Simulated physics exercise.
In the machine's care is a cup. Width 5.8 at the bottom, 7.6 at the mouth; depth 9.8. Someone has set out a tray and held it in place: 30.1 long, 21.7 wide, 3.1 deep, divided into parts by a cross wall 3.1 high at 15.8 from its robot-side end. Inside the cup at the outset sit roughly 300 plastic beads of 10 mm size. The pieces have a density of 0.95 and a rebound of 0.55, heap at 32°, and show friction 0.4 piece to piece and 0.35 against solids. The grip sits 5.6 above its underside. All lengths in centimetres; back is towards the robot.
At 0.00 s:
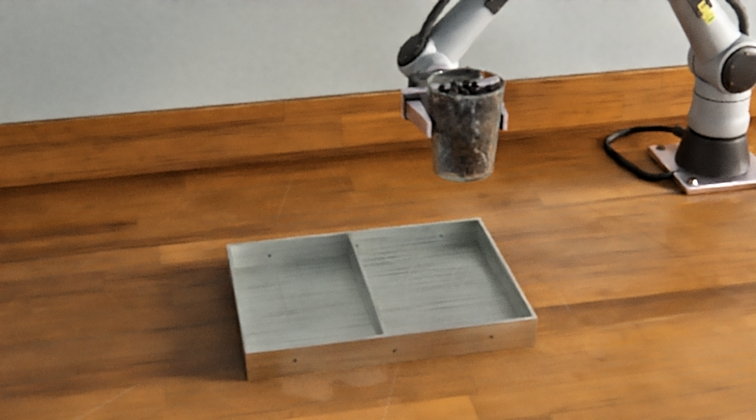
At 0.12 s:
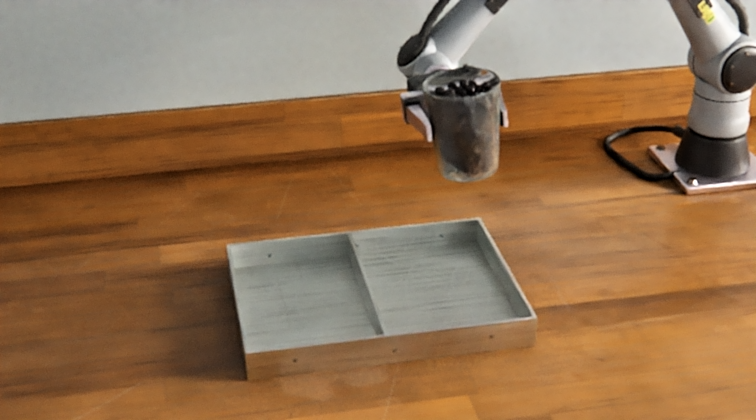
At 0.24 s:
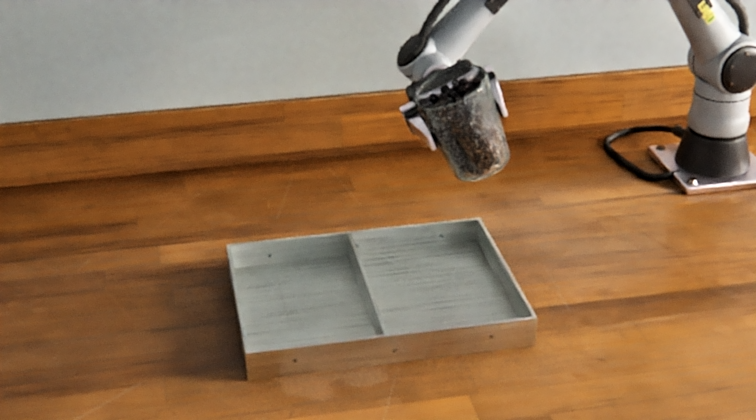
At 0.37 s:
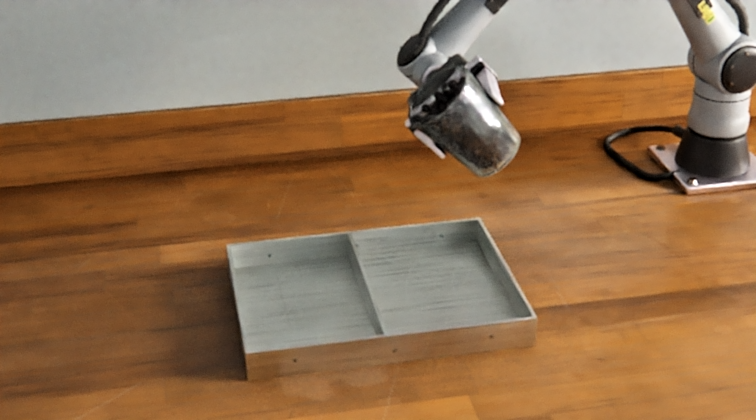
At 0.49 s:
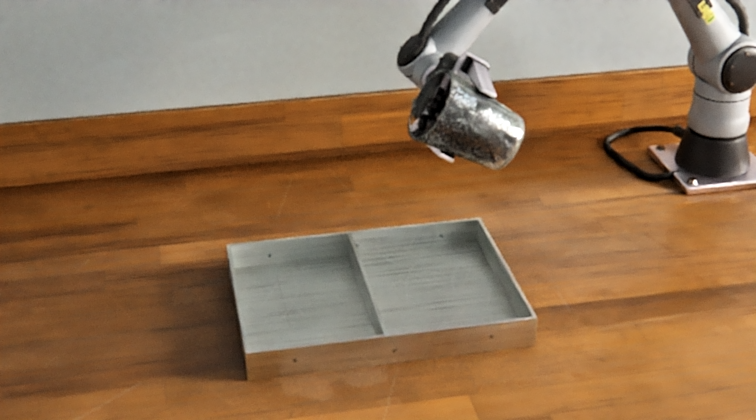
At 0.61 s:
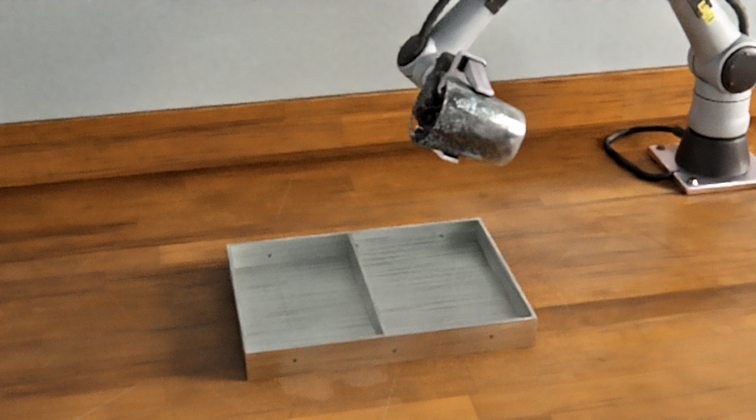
Robot arm tilting a clear cup of dark beads steadily leftward above an empty, divided grey tray on a wooden surface.
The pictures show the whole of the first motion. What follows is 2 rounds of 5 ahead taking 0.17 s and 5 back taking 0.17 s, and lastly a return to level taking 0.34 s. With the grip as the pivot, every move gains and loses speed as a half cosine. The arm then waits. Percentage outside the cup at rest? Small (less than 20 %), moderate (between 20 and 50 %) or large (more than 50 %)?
Moderate.
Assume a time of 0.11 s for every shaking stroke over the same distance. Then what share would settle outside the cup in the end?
Estimate for that case: 60 %.
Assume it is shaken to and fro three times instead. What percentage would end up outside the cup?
Roughly 40 percent.
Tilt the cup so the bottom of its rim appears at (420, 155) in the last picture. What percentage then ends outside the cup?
It comes out near 85 percent.
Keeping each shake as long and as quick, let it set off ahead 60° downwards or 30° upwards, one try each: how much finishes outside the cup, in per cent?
First try some 5 %, second try some 40 %.
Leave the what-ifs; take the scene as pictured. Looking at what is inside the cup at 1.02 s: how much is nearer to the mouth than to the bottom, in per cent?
I'd say close to 45 per cent.
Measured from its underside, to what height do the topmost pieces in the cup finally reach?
Around 9.0 cm up.
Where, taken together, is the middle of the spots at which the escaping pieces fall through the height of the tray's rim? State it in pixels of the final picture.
Their middle sits near (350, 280).
By 1.02 s, tilted 64° forward, highest piece 23 above the table; 241 in the cup, 34 in the far-side part, 11 in the robot-side part, 18 in flight or on a rim.
By 1.43 s, tilted 42° forward, highest piece 23 above the table; 210 in the cup, 49 in the far-side part, 43 in the robot-side part, 2 on the table or floor.
By 1.83 s, level, highest piece 25 above the table; 210 in the cup, 50 in the far-side part, 42 in the robot-side part, 2 on the table or floor.
By 2.88 s, level, highest piece 25 above the table; 210 in the cup, 50 in the far-side part, 42 in the robot-side part, 2 on the table or floor.
Final count, 210 in the cup, 50 in the far-side part, 42 in the robot-side part, 2 on the table or floor. That is 31 % outside the cup.
